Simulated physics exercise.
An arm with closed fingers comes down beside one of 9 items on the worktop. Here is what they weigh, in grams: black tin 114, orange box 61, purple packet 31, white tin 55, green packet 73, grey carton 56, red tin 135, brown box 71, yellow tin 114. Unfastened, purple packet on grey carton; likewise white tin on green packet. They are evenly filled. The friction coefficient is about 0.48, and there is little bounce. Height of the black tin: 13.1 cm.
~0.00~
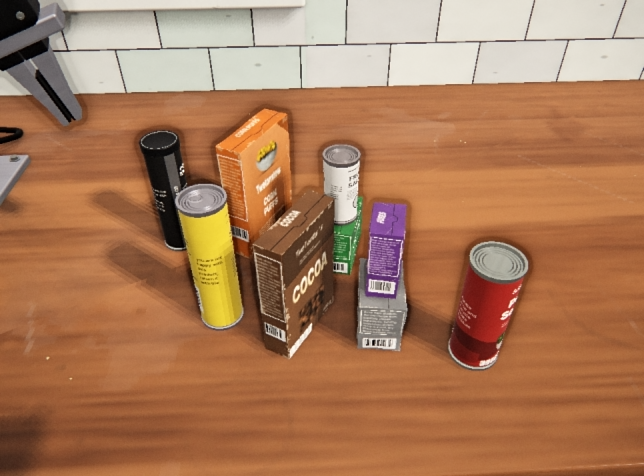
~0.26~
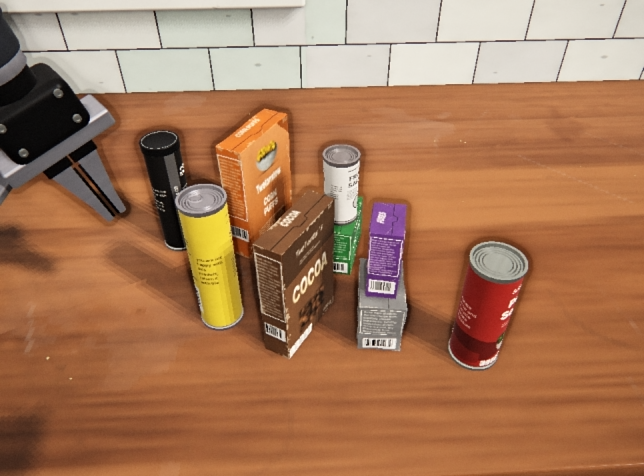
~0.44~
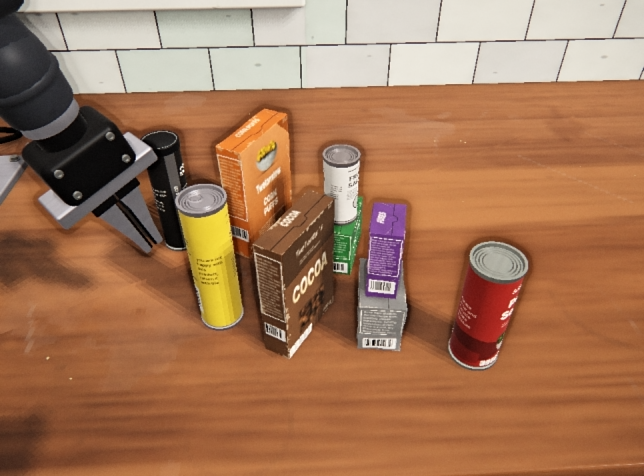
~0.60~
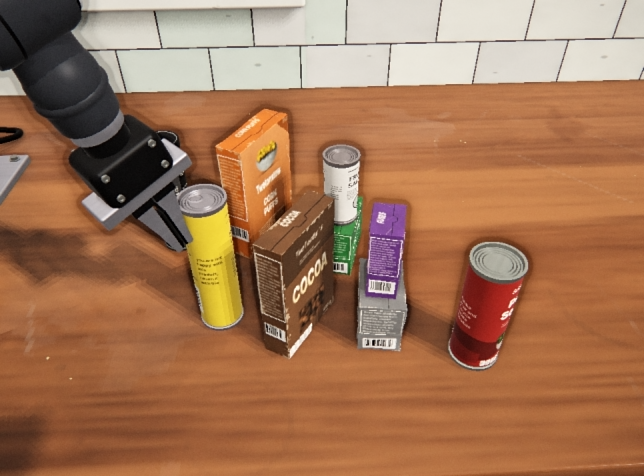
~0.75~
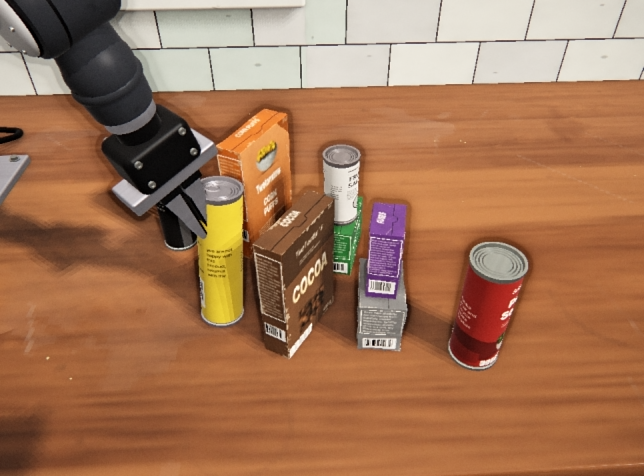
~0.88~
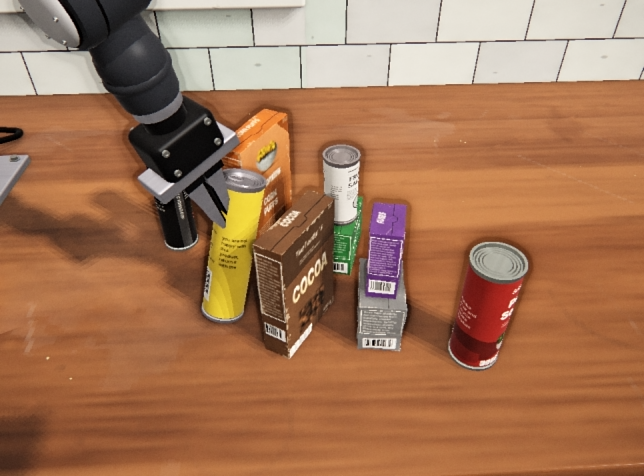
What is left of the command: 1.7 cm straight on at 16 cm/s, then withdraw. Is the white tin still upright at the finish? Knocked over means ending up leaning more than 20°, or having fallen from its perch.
Yes.
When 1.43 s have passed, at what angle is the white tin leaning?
At that moment it is near 0° away from upright.
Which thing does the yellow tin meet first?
That would be the white tin.
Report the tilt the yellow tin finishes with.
In the end, 90 degrees or so off vertical.
By 1.13 s, white tin and yellow tin touch at 1.10 s; tilt yellow tin 58°, white tin 5°.
By 1.43 s, green packet and yellow tin touch at 1.16 s; orange box and yellow tin touch at 1.22 s; tilt yellow tin 90°.
By 1.88 s, tilt yellow tin 90°.
In the end yellow tin is over (lying or leaning past 20°); 8 still stand.
